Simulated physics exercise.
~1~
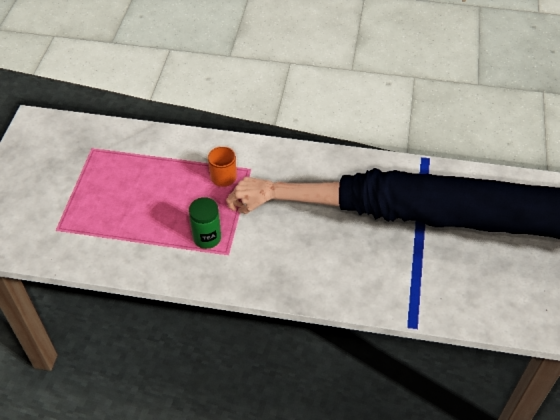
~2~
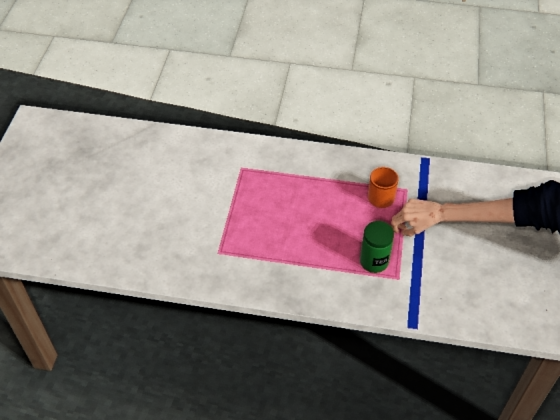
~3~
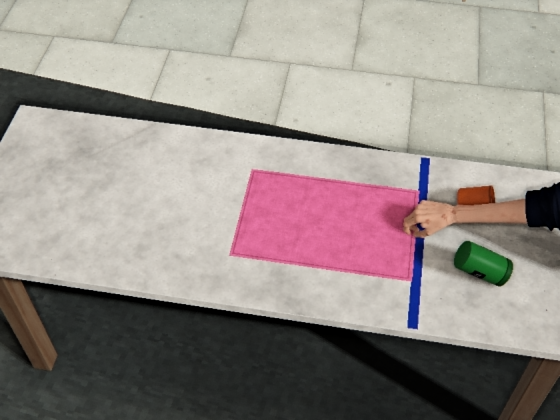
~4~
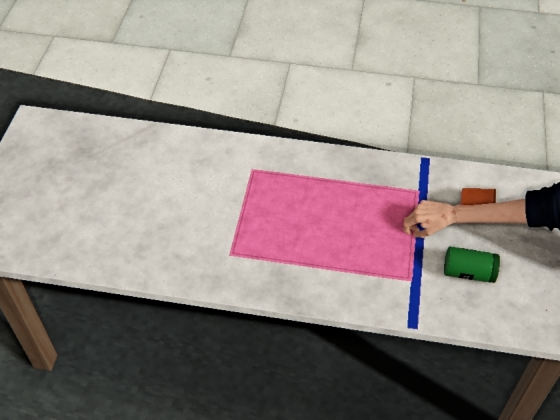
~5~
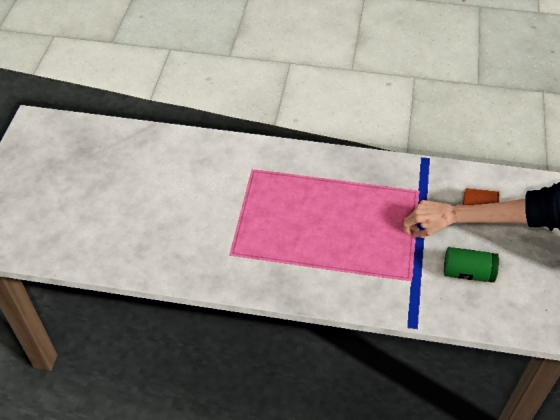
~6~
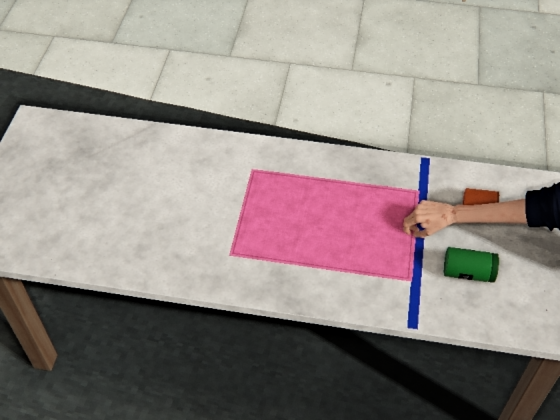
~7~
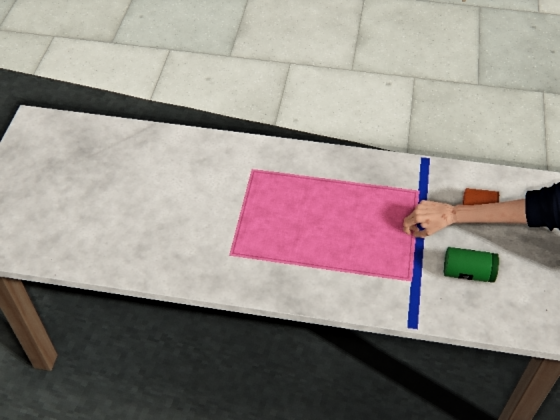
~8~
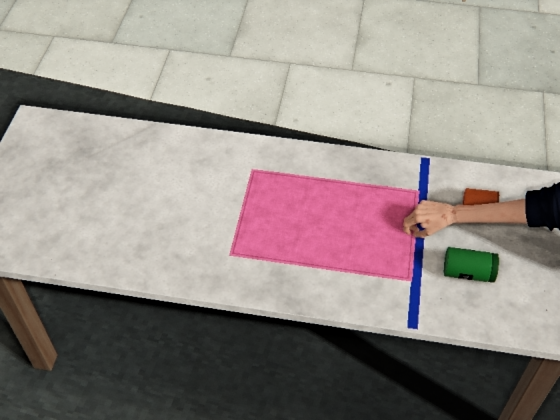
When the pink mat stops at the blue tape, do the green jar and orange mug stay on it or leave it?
Both leave the mat. The green jar and the orange mug end up lying on their sides on the table, to the right of the blue tape.
